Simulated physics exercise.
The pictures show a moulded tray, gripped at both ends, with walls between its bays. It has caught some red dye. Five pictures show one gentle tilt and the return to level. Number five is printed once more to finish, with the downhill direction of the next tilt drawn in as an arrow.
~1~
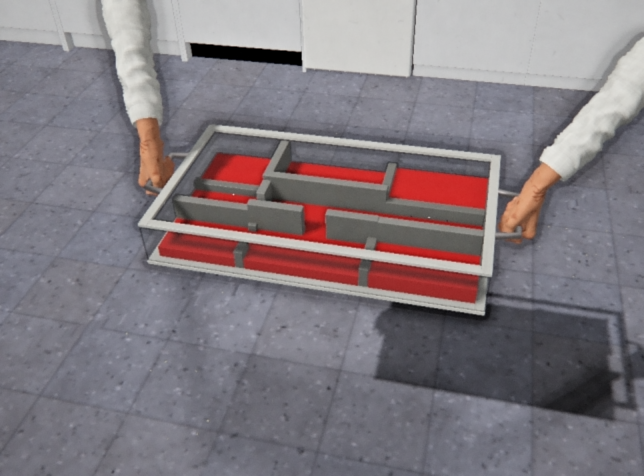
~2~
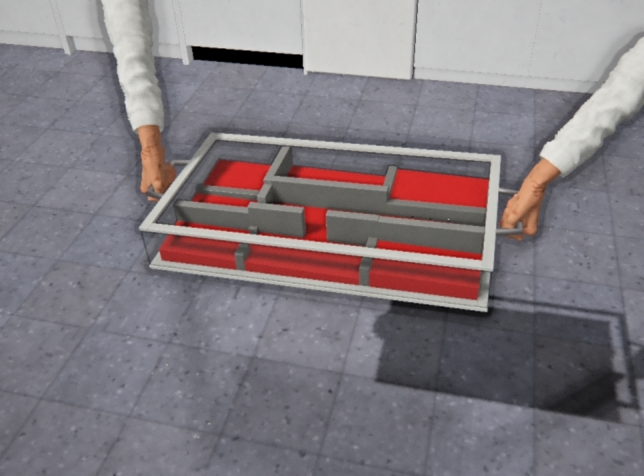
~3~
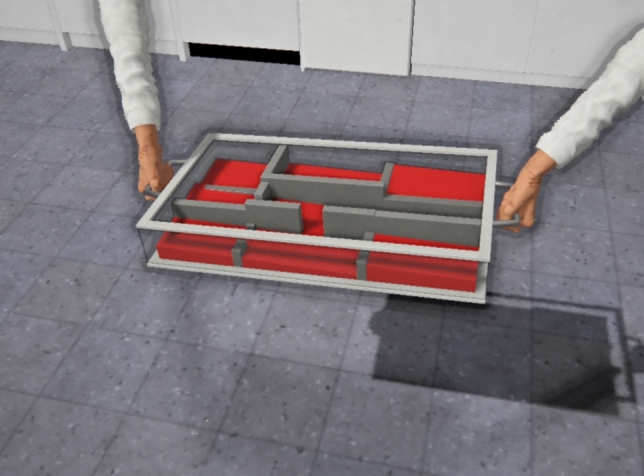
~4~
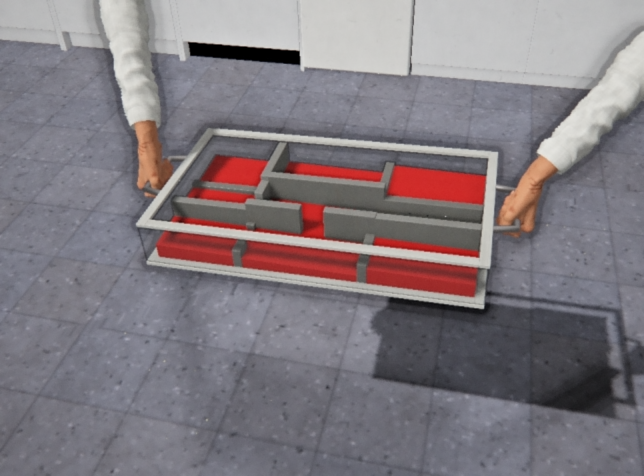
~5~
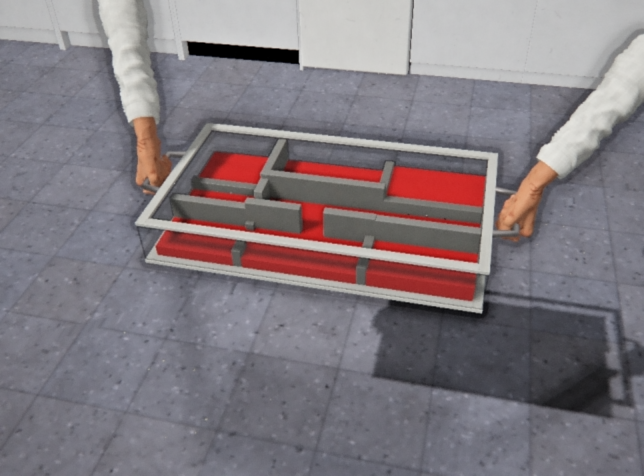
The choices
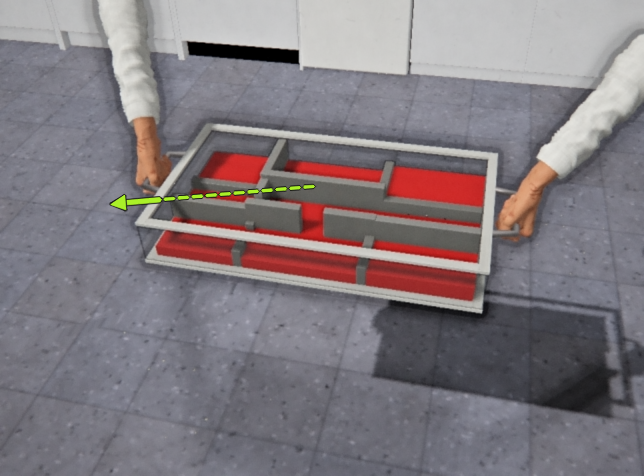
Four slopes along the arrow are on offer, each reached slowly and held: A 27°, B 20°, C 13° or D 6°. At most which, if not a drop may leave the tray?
Take C.
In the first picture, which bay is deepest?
The back right bay.
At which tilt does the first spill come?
The answer is B.
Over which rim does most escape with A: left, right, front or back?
The left rim.
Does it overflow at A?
Yes, it does.
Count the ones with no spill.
Two of them.
The arrow ends at (116, 203).
With A, about 42 % goes over the rim.
With B, about 12 % goes over the rim.
With C, nothing spills; the back middle bay holds the most.
With D, nothing spills; the back right bay holds the most.
